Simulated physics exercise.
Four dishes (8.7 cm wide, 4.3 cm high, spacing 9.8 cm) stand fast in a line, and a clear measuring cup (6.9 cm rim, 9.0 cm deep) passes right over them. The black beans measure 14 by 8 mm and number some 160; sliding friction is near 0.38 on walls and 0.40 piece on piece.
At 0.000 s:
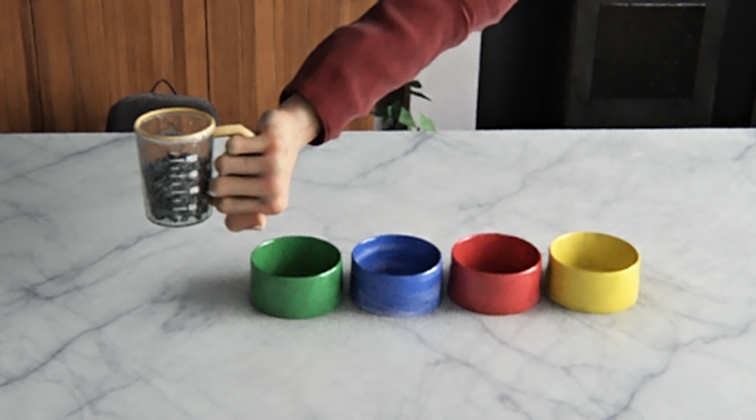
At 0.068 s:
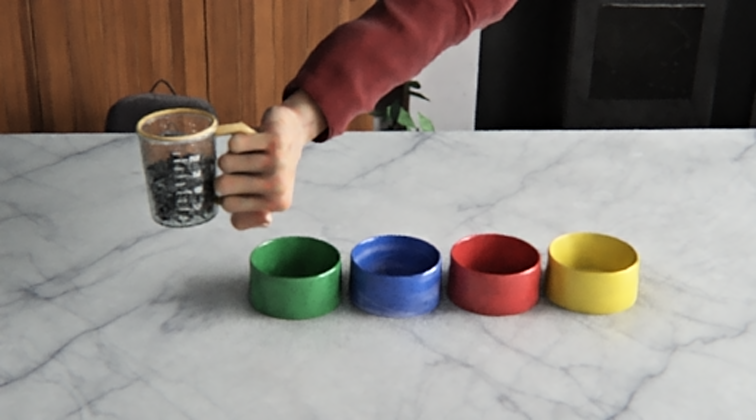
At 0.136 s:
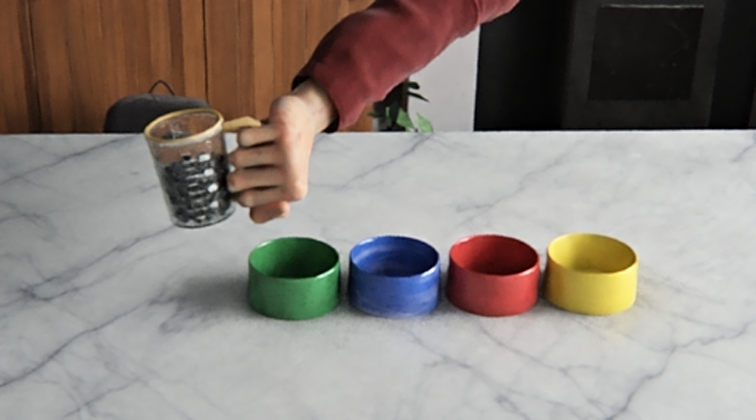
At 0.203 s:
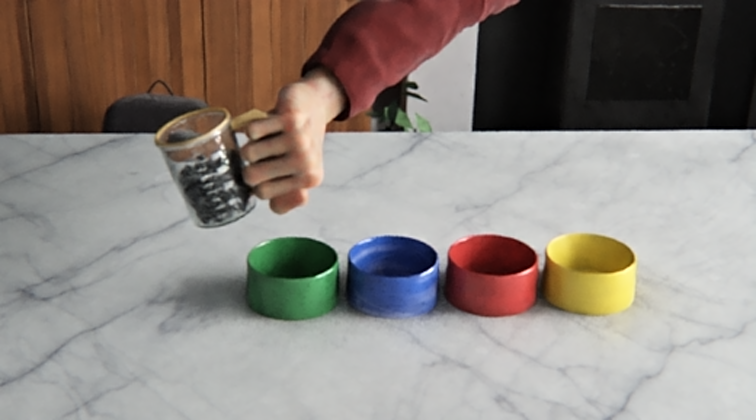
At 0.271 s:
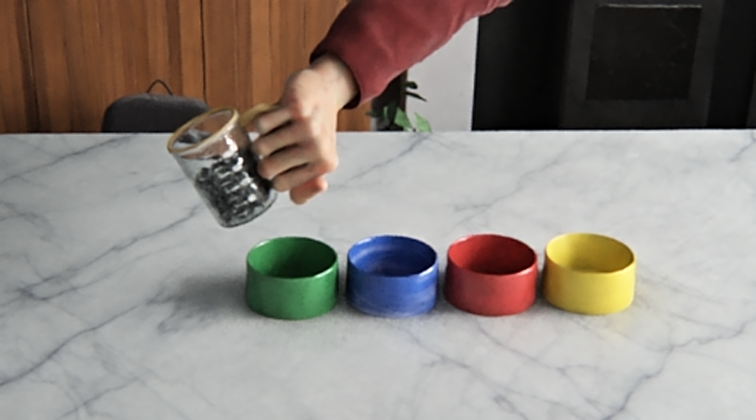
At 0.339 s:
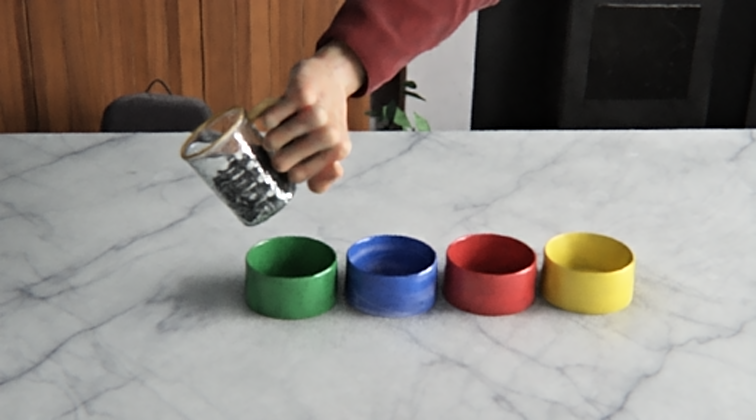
Hand moving a clear measuring cup of black beans rightward and tilting it steadily above a row of four colourful dishes.
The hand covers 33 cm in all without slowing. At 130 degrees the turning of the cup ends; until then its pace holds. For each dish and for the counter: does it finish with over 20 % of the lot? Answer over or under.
Red under, blue over, green under, yellow under, counter under.
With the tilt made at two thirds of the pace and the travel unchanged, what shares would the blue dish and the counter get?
Then: Blue 10; counter 10.
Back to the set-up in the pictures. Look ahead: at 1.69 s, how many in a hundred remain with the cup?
Some 0 per cent of the load.
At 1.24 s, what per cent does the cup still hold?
About 5 per cent.
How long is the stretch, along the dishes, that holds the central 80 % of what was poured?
About 8 cm.
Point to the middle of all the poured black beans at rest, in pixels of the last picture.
Near (392, 278).
Then, at 0.88 s, tilt 103 degrees; cup holds 95 %.
Then, at 1.24 s, tilt 130 degrees; cup holds 5 %, blue 85 %, green 5 %.
Then, at 1.69 s, tilt 130 degrees; cup holds 0 %, blue 90 %, green 5 %.
In the end, at 2.0 s, red 0 %, blue 90 %, green 5 %, yellow 0 %, counter 5 %.
